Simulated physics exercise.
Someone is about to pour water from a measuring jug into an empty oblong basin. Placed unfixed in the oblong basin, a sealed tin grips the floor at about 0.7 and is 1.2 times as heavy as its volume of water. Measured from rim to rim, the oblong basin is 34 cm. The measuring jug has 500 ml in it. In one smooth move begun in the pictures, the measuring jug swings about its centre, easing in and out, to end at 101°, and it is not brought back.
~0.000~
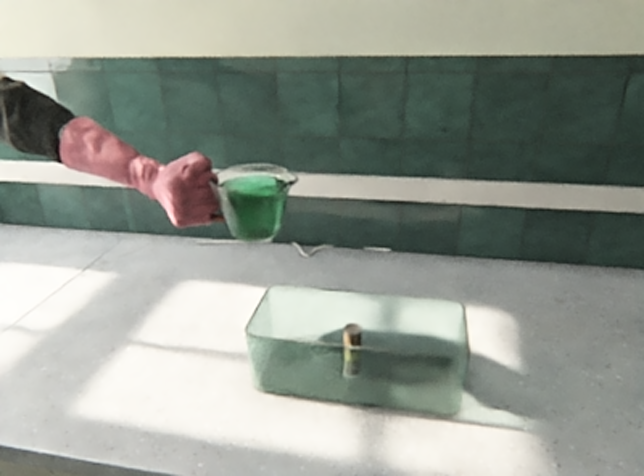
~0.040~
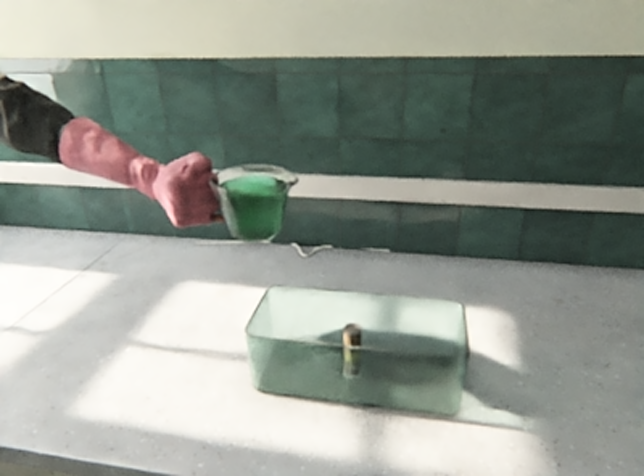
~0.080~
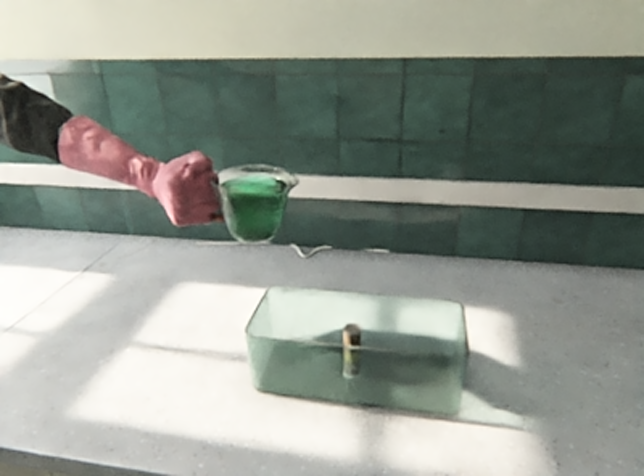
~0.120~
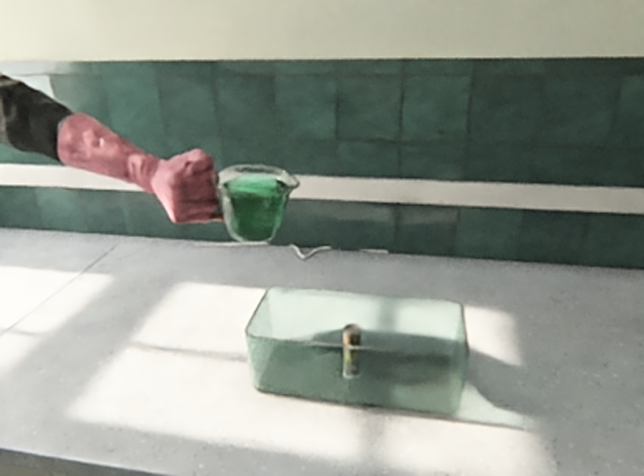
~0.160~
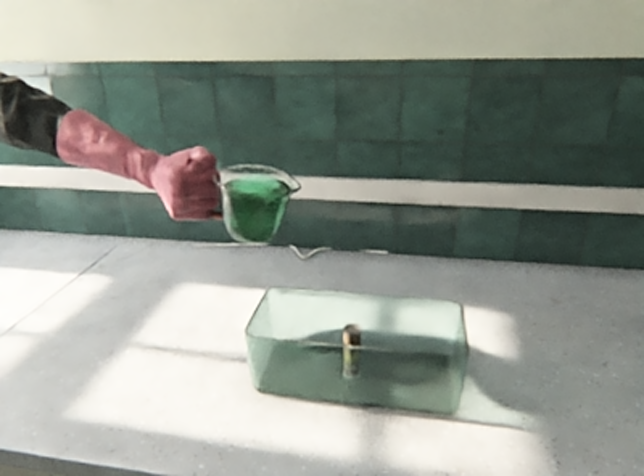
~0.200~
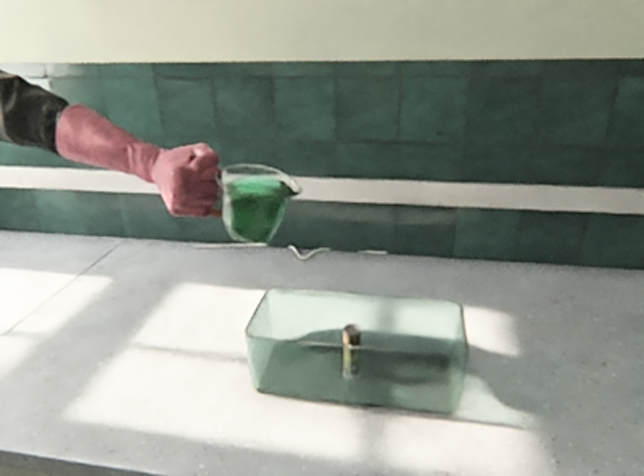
A pink-gloved hand slowly tilts a jug of green liquid slightly rightward above a clear basin.
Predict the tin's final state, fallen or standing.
It gets tipped over.
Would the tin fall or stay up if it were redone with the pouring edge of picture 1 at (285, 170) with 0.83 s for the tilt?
It tumbles.
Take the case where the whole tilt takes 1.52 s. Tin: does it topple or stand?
The tin would overturn.
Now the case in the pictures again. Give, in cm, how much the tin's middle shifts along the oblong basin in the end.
All told, the tin's centre has moved close to 8.5 cm.
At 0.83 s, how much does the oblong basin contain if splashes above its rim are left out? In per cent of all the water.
Roughly 72 percent of it.
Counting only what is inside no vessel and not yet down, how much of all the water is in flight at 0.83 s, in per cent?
20 per cent or so.
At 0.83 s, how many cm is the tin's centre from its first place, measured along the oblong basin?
I'd put it at around 1 centimetres.
Then, 0.56 s in, the tilt is 69° and 60 per cent is still to pour; the tin stands where it began.
Then, 0.83 s in, the tilt is 99° and 8 per cent is still to pour; the tin stands 1 cm from where it began.
Then, 1.11 s in, the tilt is 101° and 0 per cent is still to pour; the tin lies on its side.
Then, 1.41 s in, the tilt is 101° and 0 per cent is still to pour; the tin lies on its side.
Finally, the tin lies on its side.
